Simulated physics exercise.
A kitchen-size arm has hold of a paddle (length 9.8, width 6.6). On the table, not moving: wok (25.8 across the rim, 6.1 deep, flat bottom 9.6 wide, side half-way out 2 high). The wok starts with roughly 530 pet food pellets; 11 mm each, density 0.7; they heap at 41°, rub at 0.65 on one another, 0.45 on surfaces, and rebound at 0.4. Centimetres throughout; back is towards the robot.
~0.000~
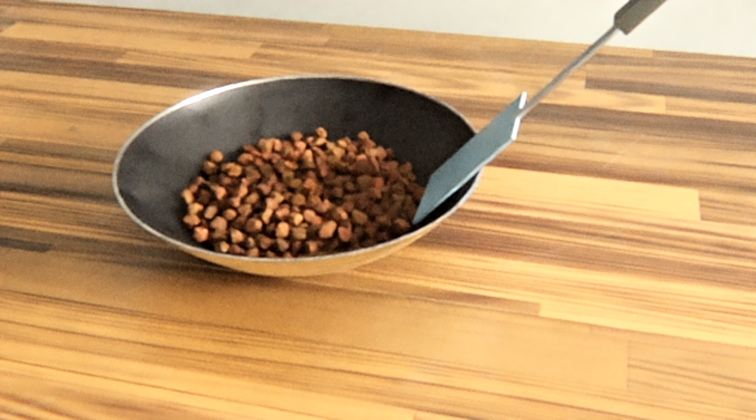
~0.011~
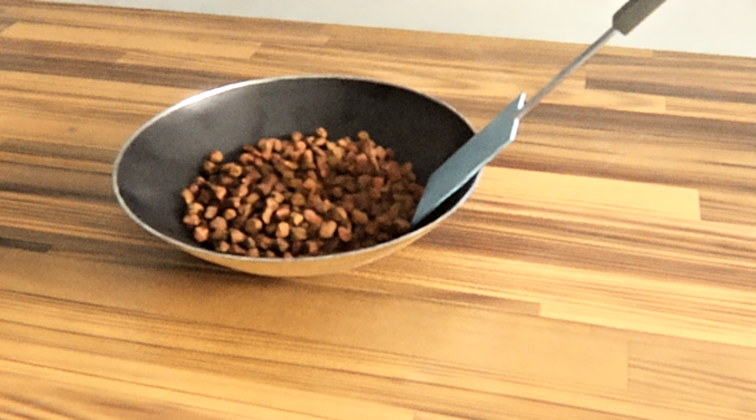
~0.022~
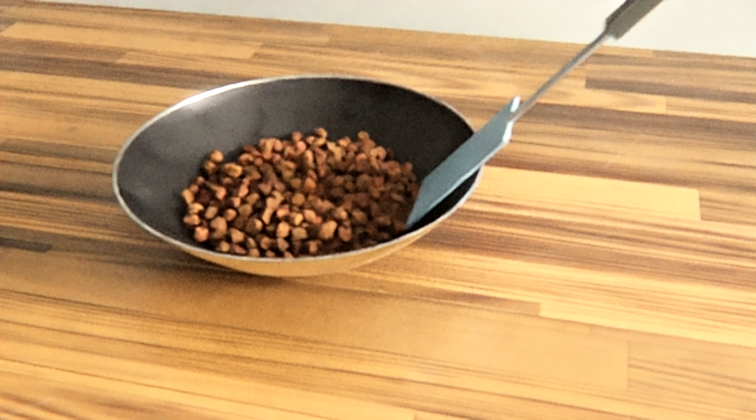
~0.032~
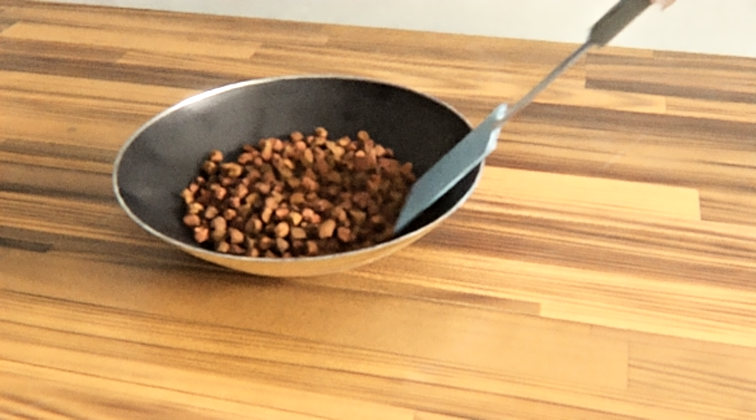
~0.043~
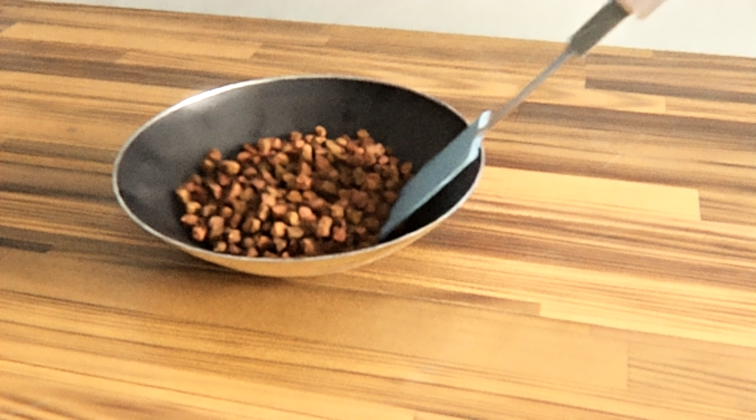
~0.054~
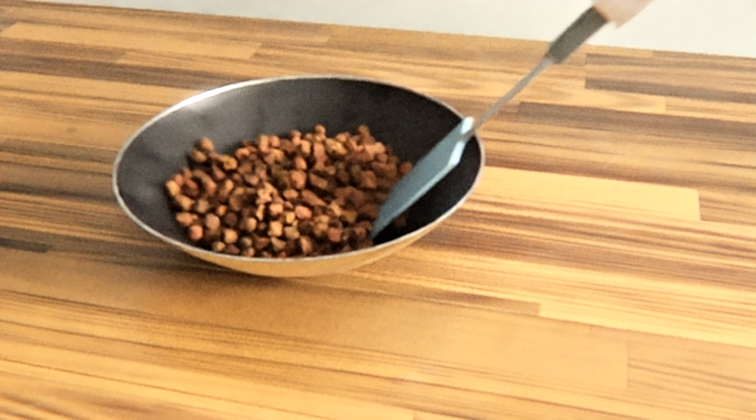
On a striped wooden table, a metal spatula rested at the right side of a dark wok of brown pellets, then slid a little way left and nudged the pile over slightly.
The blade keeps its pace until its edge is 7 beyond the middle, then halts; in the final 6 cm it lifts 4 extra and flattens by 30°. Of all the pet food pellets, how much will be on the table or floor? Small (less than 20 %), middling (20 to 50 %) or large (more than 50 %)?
A middling share, 20 to 50 %, ends on the table or floor.
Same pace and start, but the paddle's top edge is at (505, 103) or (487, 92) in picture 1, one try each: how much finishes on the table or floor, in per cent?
Some 35 and 35 per cent.
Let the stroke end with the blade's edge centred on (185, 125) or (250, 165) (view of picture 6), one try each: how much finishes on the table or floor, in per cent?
About 40 and 5 per cent.
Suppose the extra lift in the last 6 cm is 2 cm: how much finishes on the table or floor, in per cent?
Some 30 per cent.
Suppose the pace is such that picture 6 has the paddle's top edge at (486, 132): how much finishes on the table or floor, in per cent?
Some 10 per cent.
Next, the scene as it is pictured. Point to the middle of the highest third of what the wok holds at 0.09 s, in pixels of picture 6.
Near (259, 173).
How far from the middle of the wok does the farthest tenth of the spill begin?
About 35 cm.
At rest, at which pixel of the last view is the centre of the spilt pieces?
Around (17, 185).
By 0.09 s, sloping 50°, highest piece 6 above the table; 530 in the wok.
By 0.13 s, sloping 41°, highest piece 11 above the table; 529 in the wok, 1 on the blade or in flight.
By 0.35 s, sloping 20°, highest piece 17 above the table; 379 in the wok, 35 on the table or floor, 116 on the blade or in flight.
By 1.40 s, sloping 20°, highest piece 6 above the table; 378 in the wok, 152 on the table or floor.
Final count, 378 in the wok, 152 on the table or floor. That is 29 % on the table or floor.
